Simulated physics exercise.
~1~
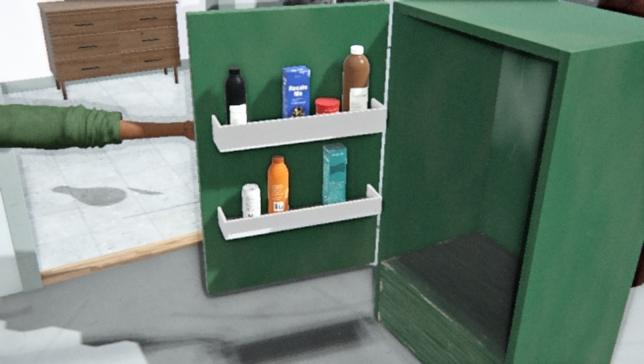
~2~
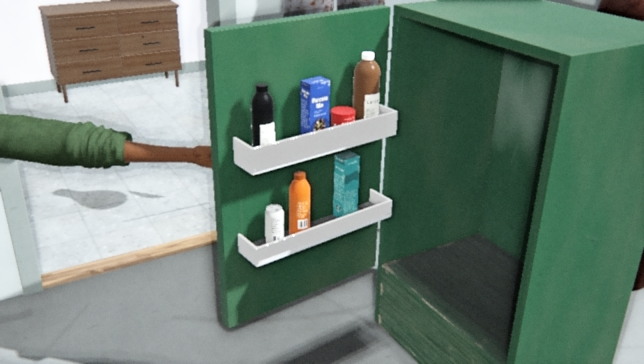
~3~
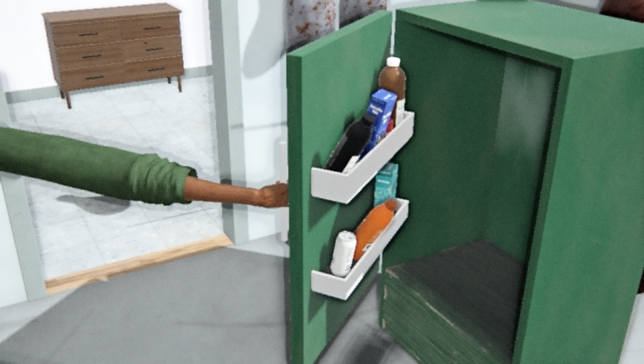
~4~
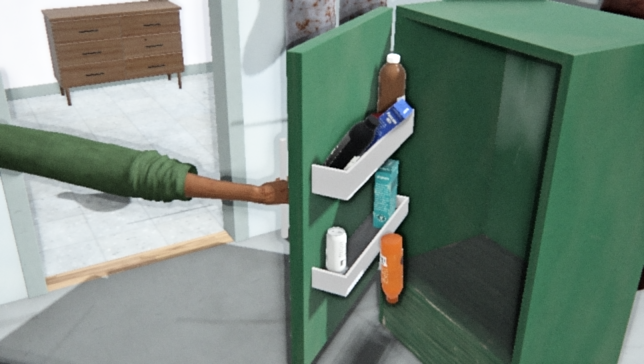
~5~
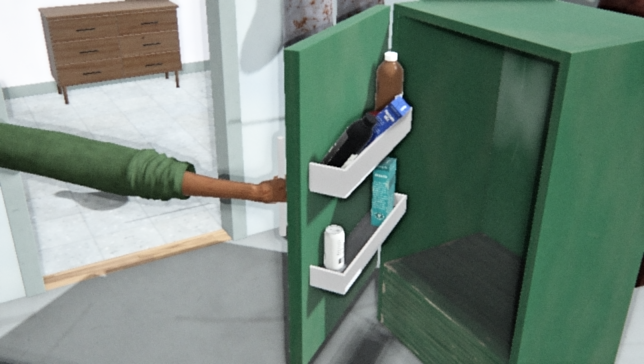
A green-sleeved arm swinging a green cabinet door rightward until it stops, bottles and cartons tipping, the orange bottle falling out.
